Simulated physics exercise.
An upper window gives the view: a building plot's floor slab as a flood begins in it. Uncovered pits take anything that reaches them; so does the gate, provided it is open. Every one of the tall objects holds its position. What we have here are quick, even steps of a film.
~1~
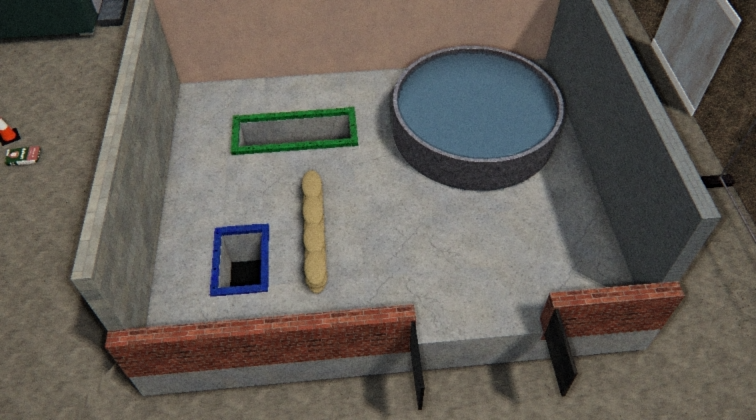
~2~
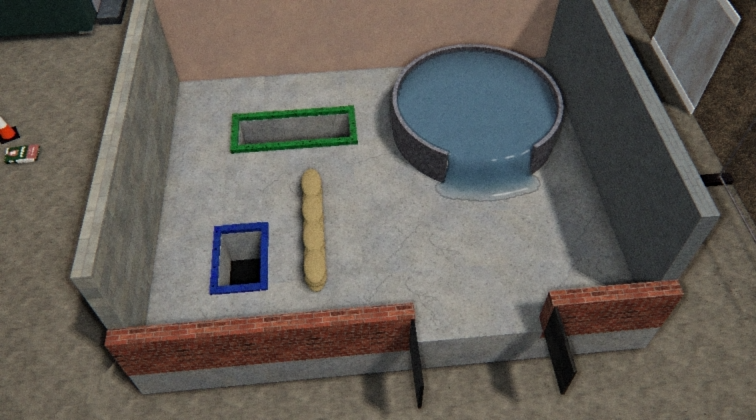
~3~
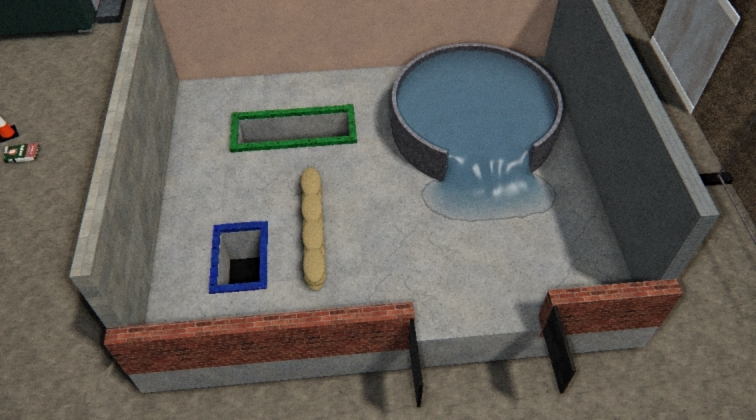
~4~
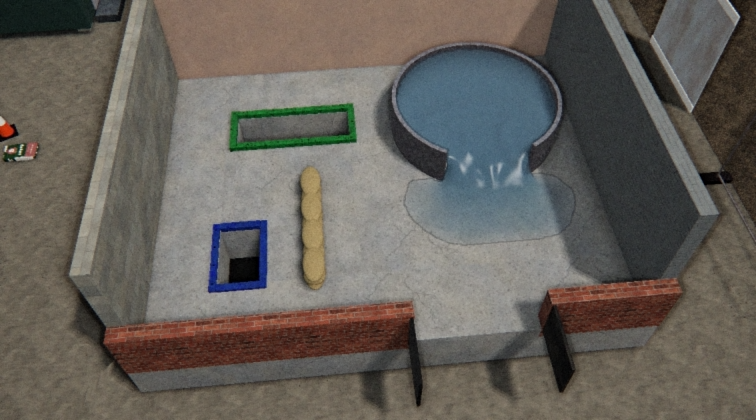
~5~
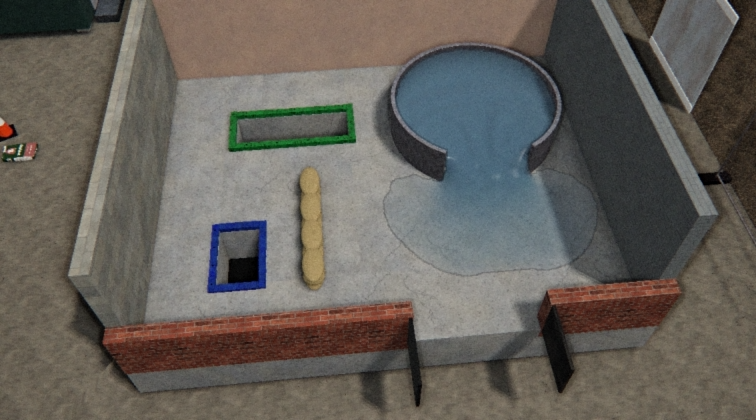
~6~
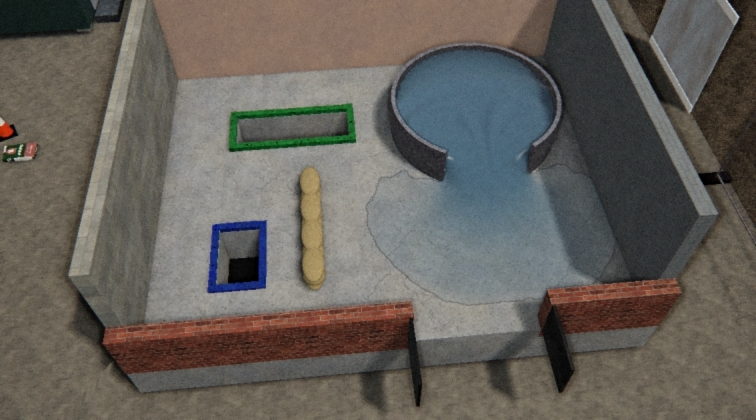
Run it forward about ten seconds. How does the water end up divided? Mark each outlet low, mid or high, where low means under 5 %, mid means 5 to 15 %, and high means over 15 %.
Marks - gate: High, green pit: Low, blue pit: Low.
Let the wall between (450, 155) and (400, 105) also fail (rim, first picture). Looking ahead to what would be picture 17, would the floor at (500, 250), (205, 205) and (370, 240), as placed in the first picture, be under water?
Well, the first is missed by the spill, the next hit by the spill, the last hit by the spill.
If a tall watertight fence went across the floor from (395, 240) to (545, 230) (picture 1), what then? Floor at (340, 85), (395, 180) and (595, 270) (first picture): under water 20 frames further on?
Listed order - dry, wet, wet.
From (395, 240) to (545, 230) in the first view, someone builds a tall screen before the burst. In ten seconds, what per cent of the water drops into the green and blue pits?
Green 10 %, blue 2 %.
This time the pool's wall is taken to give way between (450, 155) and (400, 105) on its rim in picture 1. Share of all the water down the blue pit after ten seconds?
Roughly, in per cent: Blue 15.
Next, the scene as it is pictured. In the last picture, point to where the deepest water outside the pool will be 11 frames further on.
My pick is (618, 307).
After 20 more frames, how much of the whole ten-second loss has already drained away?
It should be close to 45 percent by then.
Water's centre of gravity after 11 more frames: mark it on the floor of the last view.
At roughly (485, 169).
A moment on, water covers 30 % of the floor; the gate 2 %, the green pit 0 %, the blue pit 0 %.
Next, water covers 35 % of the floor; the gate 9 %, the green pit 0 %, the blue pit 0 %.
Then, water covers 45 % of the floor; the gate 20 %, the green pit 0 %, the blue pit 0 %.
Later, water covers 60 % of the floor; the gate 34 %, the green pit 0 %, the blue pit 0 %.
In the end, water covers 95 % of the floor; the gate 46 %, the green pit 0 %, the blue pit 0 %.
